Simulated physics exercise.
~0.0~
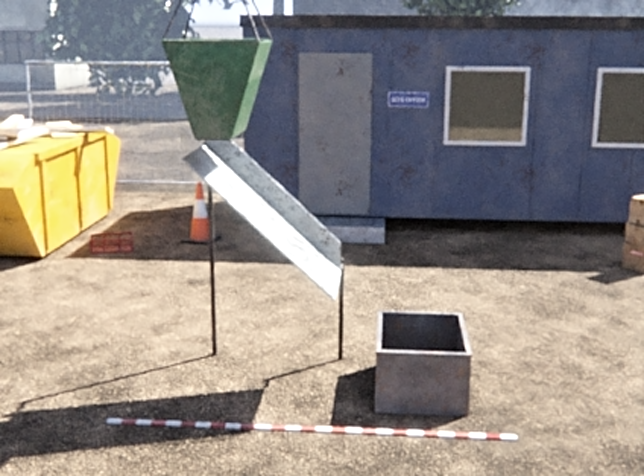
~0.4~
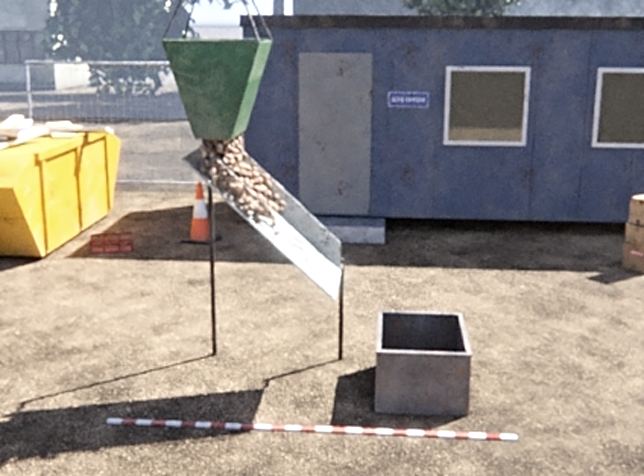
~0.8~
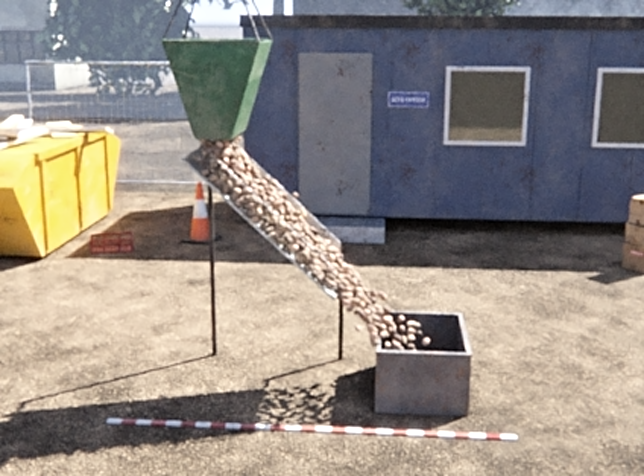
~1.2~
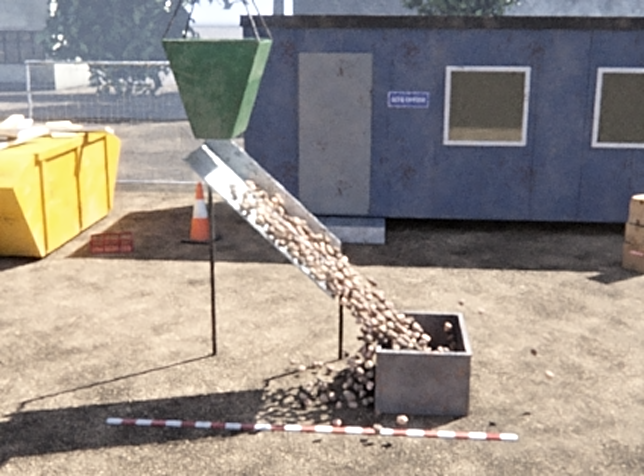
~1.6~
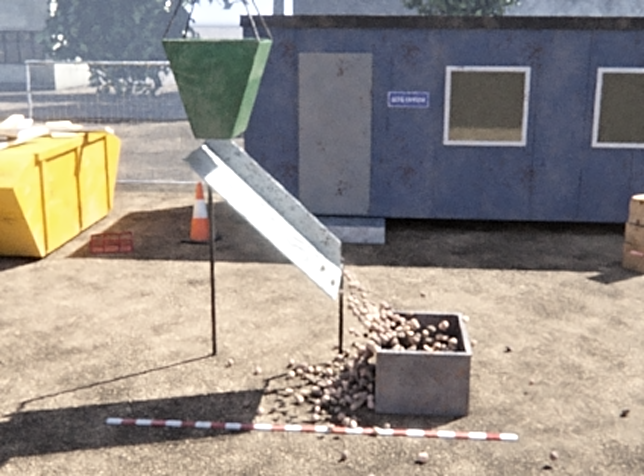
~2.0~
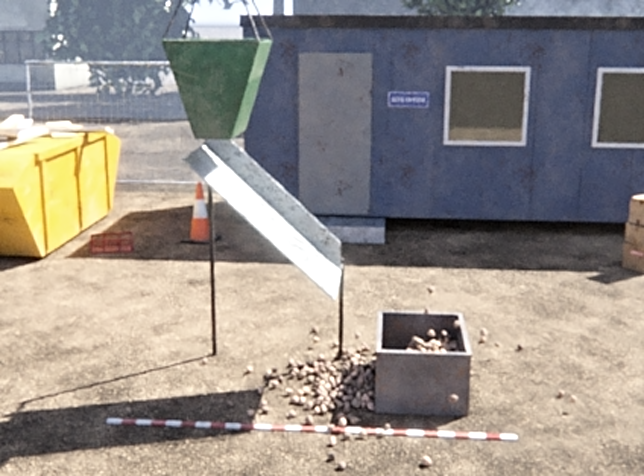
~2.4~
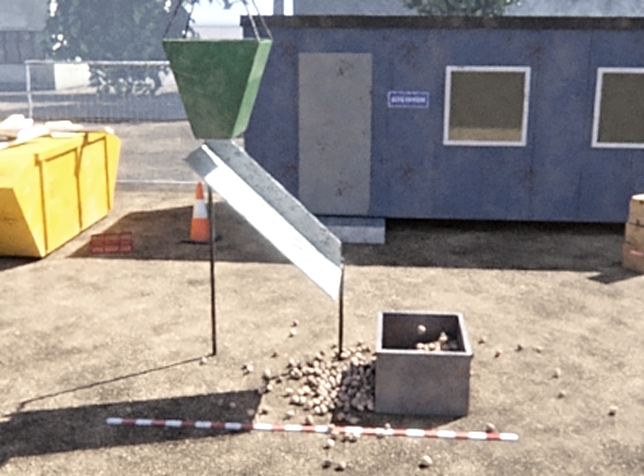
The clip opens on a green skip hanging from cables above a sloping steel slide, with an empty open bin on the ground to the right and a blue site cabin behind. Smooth stones pour from the bottom of the skip and run down the slide. They stream off its lower end toward the bin, some dropping inside while others fall short and pile up on its left. The skip empties, the slide clears, and a few stones scatter across the dirt. At the end, stones lie in the bin, with a heap beside its left wall and a few strays around.
